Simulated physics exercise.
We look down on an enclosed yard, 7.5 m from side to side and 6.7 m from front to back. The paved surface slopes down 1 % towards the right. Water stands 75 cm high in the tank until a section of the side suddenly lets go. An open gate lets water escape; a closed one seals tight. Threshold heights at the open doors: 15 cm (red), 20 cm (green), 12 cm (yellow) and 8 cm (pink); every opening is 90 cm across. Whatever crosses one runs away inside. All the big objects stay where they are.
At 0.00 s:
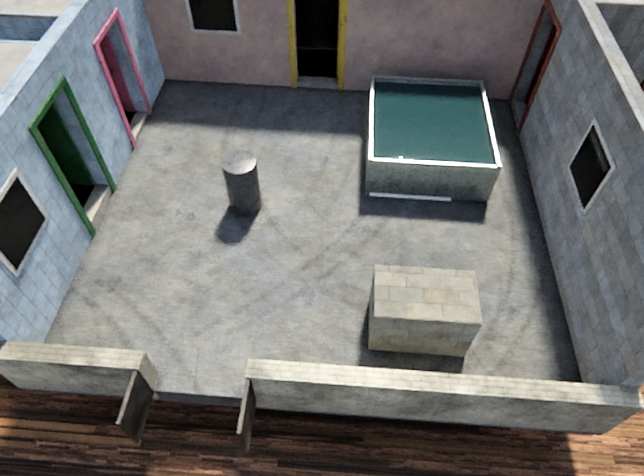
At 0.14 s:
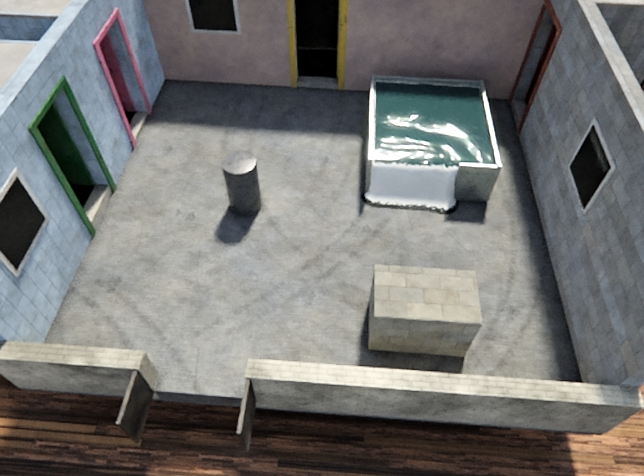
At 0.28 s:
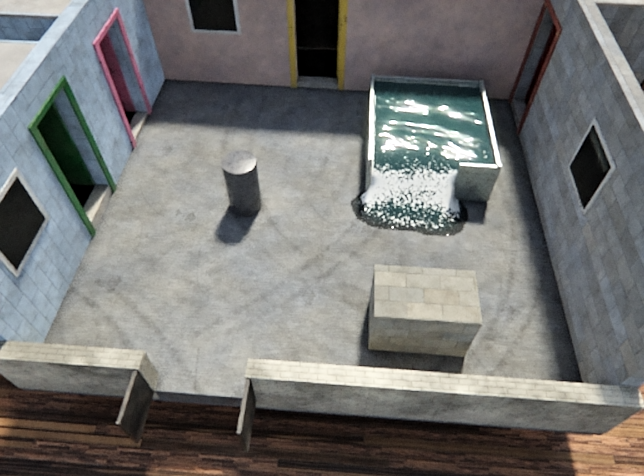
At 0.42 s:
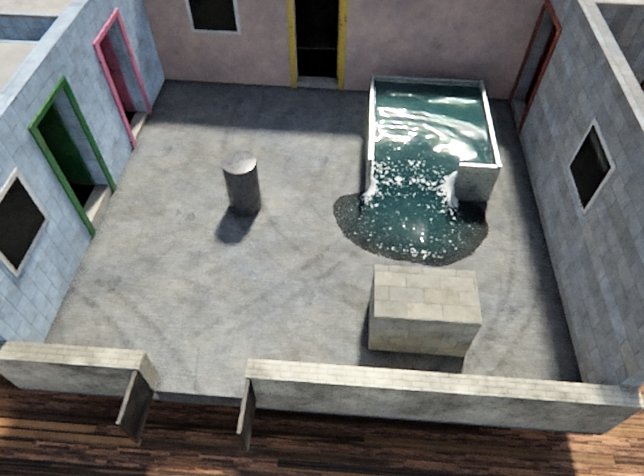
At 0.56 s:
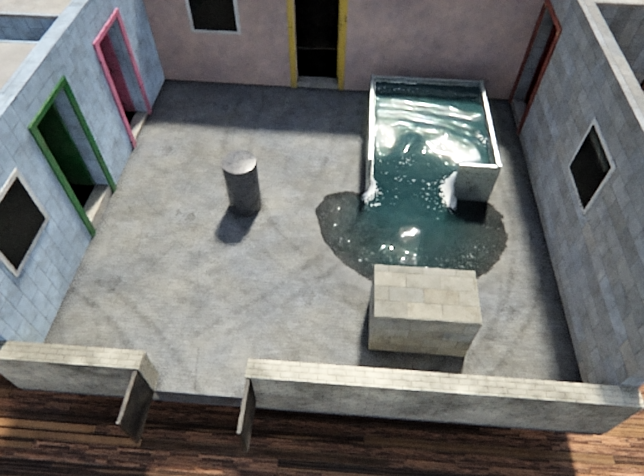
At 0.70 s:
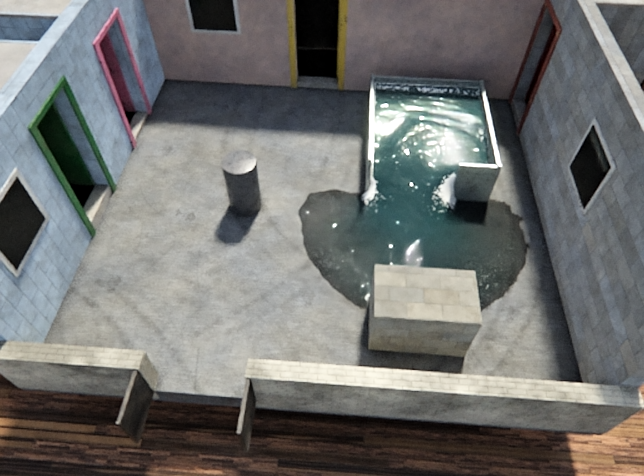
A walled yard with a grey paved floor is seen from above by a still camera, with green and pink doorways on the left, a yellow one at the back and a red one at the right. A tank of green water stands at the back right, a grey cylinder left of it and a pale block in front. Water bursts from the tank's front, foams, and spreads across the floor around the block.
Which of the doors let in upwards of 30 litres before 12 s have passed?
Within that time: At the red door it keeps below the limit; at the green door it stays under the limit; at the yellow door it keeps below the limit; at the pink door it does not reach the limit.
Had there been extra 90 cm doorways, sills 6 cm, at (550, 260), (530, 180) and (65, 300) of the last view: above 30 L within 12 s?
In turn: Above, not over, above.
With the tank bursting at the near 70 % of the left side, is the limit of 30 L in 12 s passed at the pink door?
Against that limit: Pink above.
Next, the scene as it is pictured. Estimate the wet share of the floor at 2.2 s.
Near 35 per cent is wet.
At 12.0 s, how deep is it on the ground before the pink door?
Some 3.0 cm.
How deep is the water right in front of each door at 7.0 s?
Depths in cm: Red 11, green 9, yellow 0, pink 3.
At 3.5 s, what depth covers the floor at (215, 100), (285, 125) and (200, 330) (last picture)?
About 0, 0 and 5 cm.
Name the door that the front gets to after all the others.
The yellow one.
After 1.4 s water covers 25 % of the floor and is deepest (46 cm) near (401, 300); red door not reached, green door not reached, yellow door not reached, pink door not reached.
After 2.2 s water covers 35 % of the floor and is deepest (40 cm) near (401, 290); red door not reached, green door not reached, yellow door not reached, pink door not reached.
After 3.5 s water covers 50 % of the floor and is deepest (34 cm) near (48, 364); red door not reached, green door not reached, yellow door not reached, pink door not reached.
After 7.0 s water covers 80 % of the floor and is deepest (16 cm) near (560, 322); red door 11 cm at the sill, 0 L in, green door 9 cm at the sill, 0 L in, yellow door not reached, pink door 3 cm at the sill, 0 L in.
After 12.0 s water covers 100 % of the floor and is deepest (14 cm) near (370, 106); red door 10 cm at the sill, 0 L in, green door 4 cm at the sill, 0 L in, yellow door 9 cm at the sill, 1 L in, pink door 3 cm at the sill, 0 L in.
